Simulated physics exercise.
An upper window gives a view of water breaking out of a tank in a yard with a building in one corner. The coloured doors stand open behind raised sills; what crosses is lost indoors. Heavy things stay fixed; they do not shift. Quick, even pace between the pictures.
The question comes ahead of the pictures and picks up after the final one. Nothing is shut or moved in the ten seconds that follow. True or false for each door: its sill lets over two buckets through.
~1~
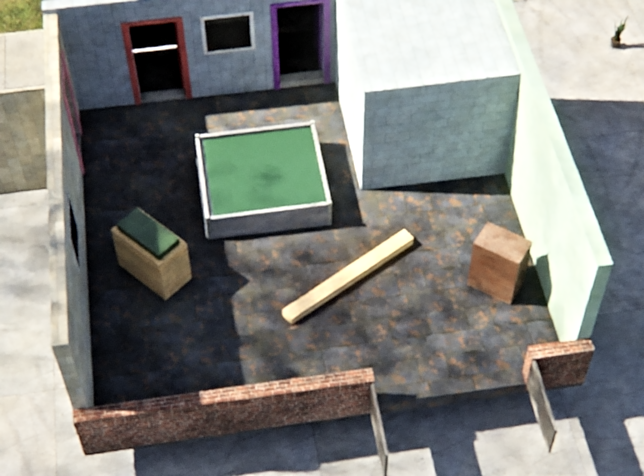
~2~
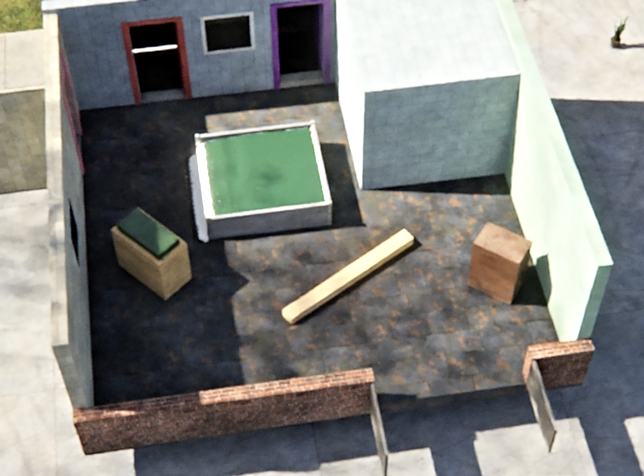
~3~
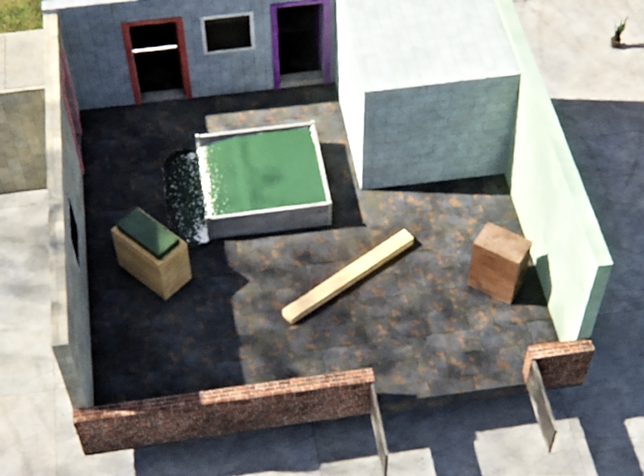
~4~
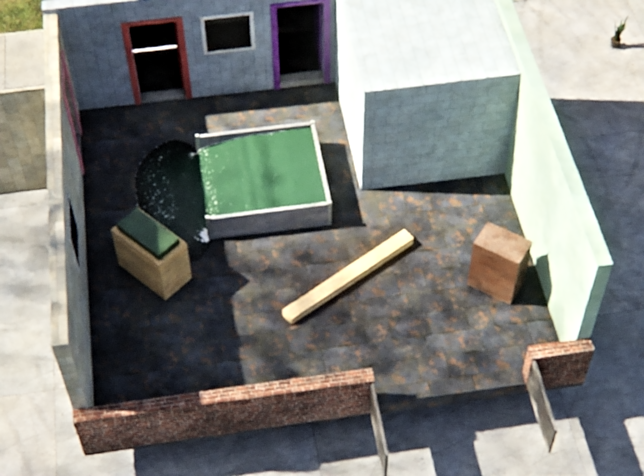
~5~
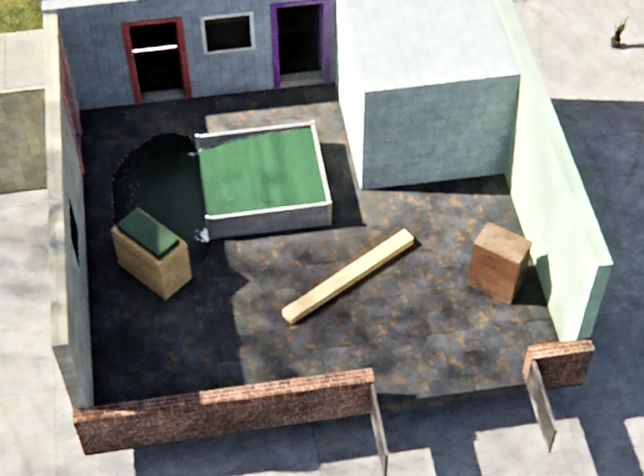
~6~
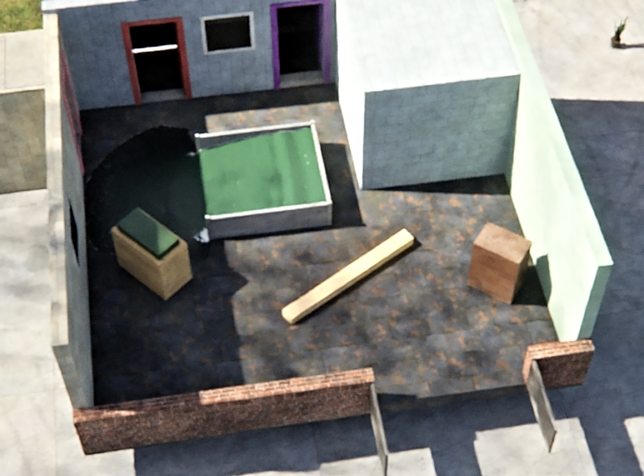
The red door true; the purple door false; the pink door true.
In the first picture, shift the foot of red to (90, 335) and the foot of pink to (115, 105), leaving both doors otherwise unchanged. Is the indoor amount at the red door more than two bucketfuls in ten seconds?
Red: Falls short.
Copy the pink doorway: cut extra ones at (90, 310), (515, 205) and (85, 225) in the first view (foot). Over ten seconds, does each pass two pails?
Door by door: Stays short, stays short, gets past.
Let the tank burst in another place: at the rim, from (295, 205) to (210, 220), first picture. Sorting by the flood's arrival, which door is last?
Last in line is the purple one.
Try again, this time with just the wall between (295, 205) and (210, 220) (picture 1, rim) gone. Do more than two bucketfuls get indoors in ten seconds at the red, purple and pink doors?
Going door by door, the red door remains below, the purple door remains below and the pink door remains below.
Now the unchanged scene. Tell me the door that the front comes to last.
It would be the door marked purple.
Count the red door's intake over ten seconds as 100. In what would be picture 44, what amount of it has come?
About 80 %.
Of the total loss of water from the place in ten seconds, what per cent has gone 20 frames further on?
I get 35 percent.
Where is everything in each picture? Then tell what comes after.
The first picture shows the water tank at (262, 172) is whole and still.
In the second picture, the front is at (203, 240), out from the gap at (206, 190).
In the third picture, water pours out at (206, 191) and has run to (191, 247).
In the fourth picture, the front is at a hidden place, out from the gap at (206, 192).
In the fifth picture, water pours out at (206, 192) and has run to a hidden place.
In the sixth picture, water pours out at (206, 192) and has run to (93, 233).
A moment on, water covers 15 % of the floor; the red door not reached, the purple door not reached, the pink door under two buckets in.
Next, water covers 25 % of the floor; the red door wet at the sill, nothing in, the purple door not reached, the pink door over two buckets in.
Then, water covers 40 % of the floor; the red door under two buckets in, the purple door not reached, the pink door over two buckets in.
Later, water covers 65 % of the floor; the red door over two buckets in, the purple door wet at the sill, nothing in, the pink door far over two buckets in.
In the end, water covers 90 % of the floor; the red door over two buckets in, the purple door wet at the sill, nothing in, the pink door far over two buckets in.
